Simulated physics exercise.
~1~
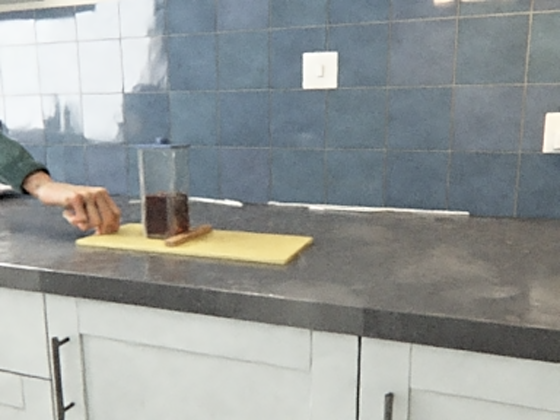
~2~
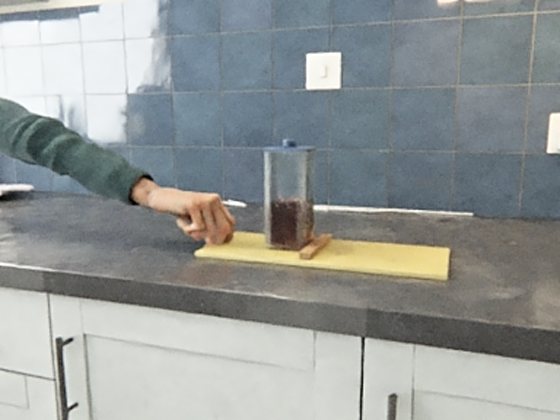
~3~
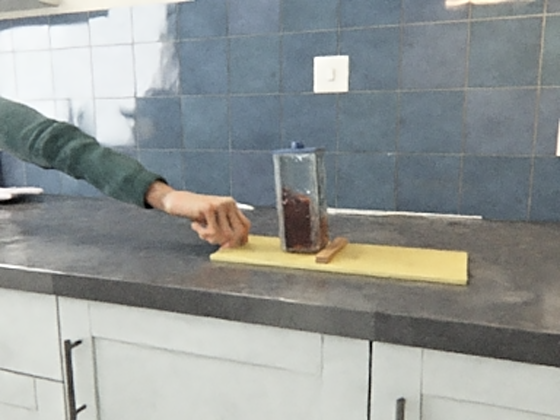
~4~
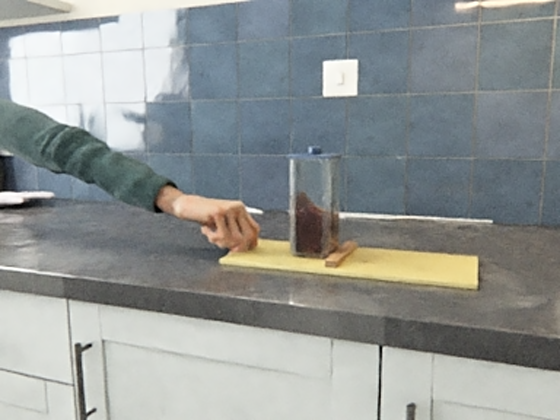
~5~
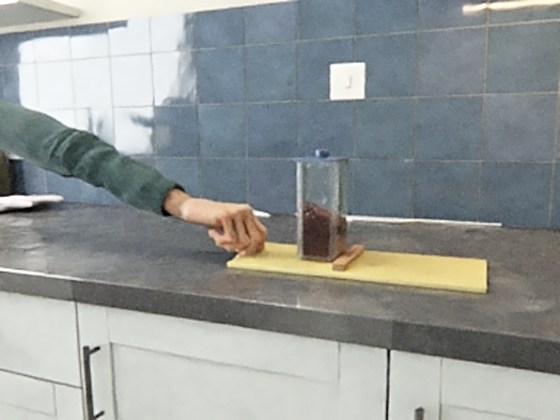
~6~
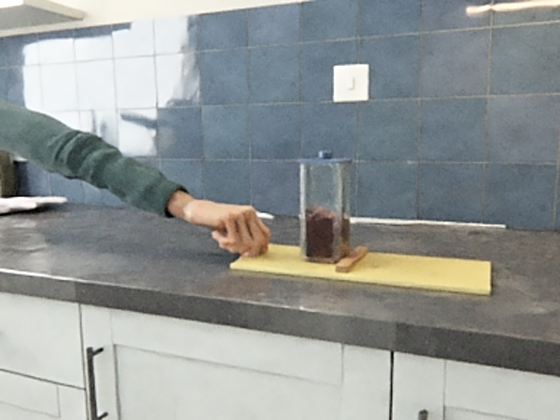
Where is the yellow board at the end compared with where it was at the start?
The board ends up farther to the right along the counter. It begins left of the middle of the view and finishes right of the middle.
